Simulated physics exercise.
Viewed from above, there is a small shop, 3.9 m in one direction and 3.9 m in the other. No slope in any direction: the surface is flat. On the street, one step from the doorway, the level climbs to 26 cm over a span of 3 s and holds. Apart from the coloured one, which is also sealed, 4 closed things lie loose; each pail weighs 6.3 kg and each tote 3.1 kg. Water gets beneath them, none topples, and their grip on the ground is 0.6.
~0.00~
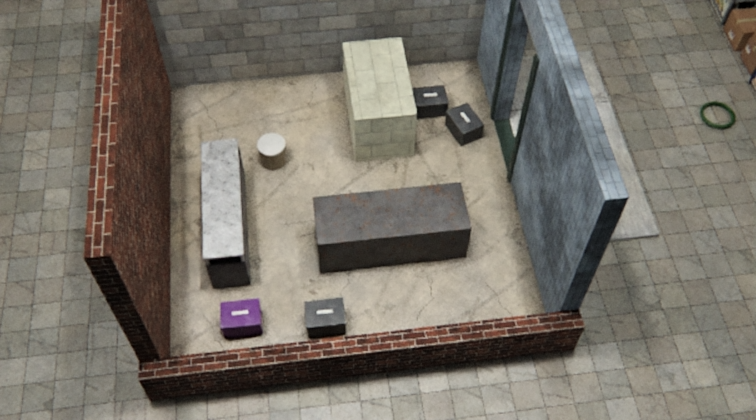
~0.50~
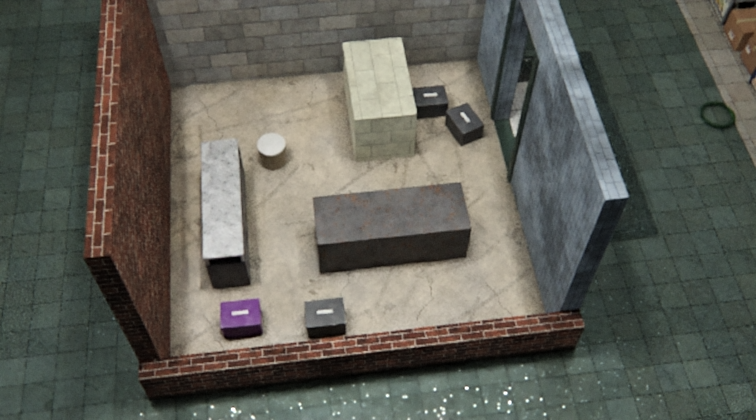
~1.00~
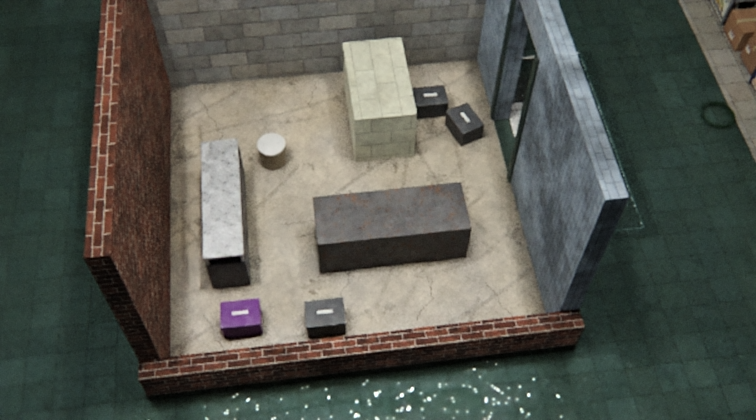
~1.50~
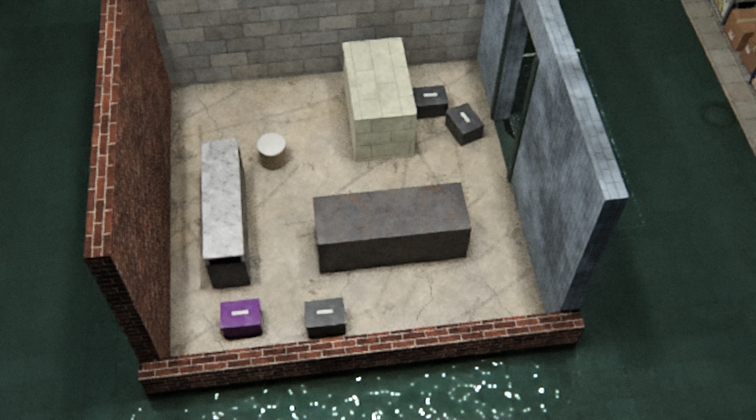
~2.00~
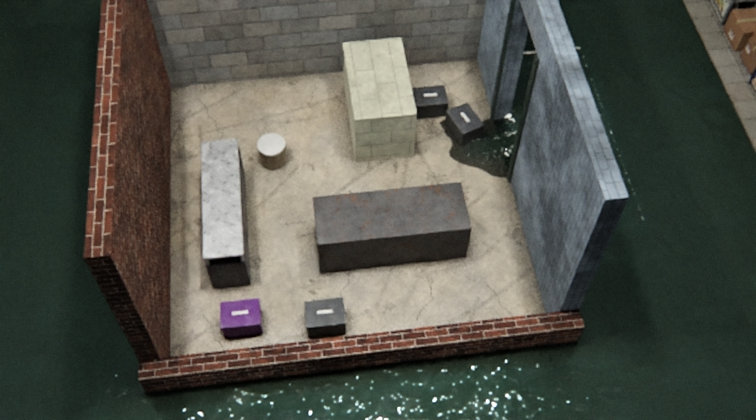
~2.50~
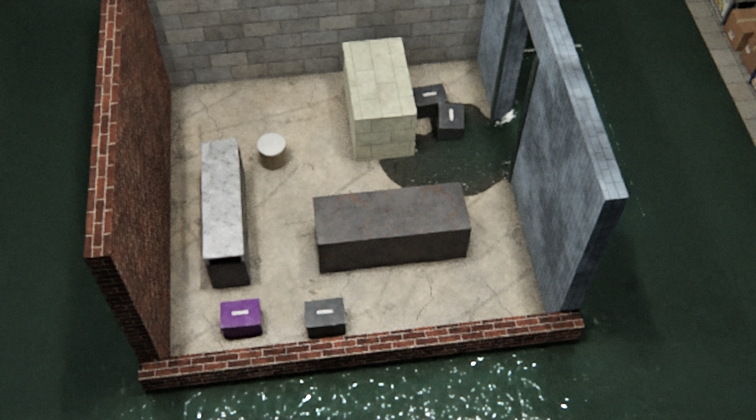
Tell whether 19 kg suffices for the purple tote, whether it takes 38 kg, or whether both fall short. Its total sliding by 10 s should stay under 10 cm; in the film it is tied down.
It will take just the lighter choice to stop it.
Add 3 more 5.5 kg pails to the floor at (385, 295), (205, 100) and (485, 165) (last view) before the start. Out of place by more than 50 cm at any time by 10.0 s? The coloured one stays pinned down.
Below the mark, below the mark, above the mark.
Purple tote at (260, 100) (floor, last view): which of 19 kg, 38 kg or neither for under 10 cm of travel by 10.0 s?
Note: Both OK.
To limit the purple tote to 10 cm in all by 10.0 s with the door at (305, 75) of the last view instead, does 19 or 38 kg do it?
The light one suffices.
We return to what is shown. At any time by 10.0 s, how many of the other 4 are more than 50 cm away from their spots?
All told, that gives 4.
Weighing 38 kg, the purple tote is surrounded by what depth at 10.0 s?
Something like 8 centimetres.
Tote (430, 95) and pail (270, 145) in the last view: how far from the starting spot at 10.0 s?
In that order: 60 cm, 80 cm.
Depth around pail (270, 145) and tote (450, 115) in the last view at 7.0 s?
Some 6 cm at the first, some 9 cm at the second.
After 3.5 s the purple tote would be 0 cm from its start with 19 kg and 0 cm from its start with 38 kg; 0 cm of water round it then.
After 4.5 s the purple tote would be 0 cm from its start with 19 kg and 0 cm from its start with 38 kg; 0 cm of water round it then.
After 7.0 s the purple tote would be 0 cm from its start with 19 kg and 0 cm from its start with 38 kg; 3 cm of water round it then.
After 10.0 s the purple tote would be 0 cm from its start with 19 kg and 0 cm from its start with 38 kg; 8 cm of water round it then.
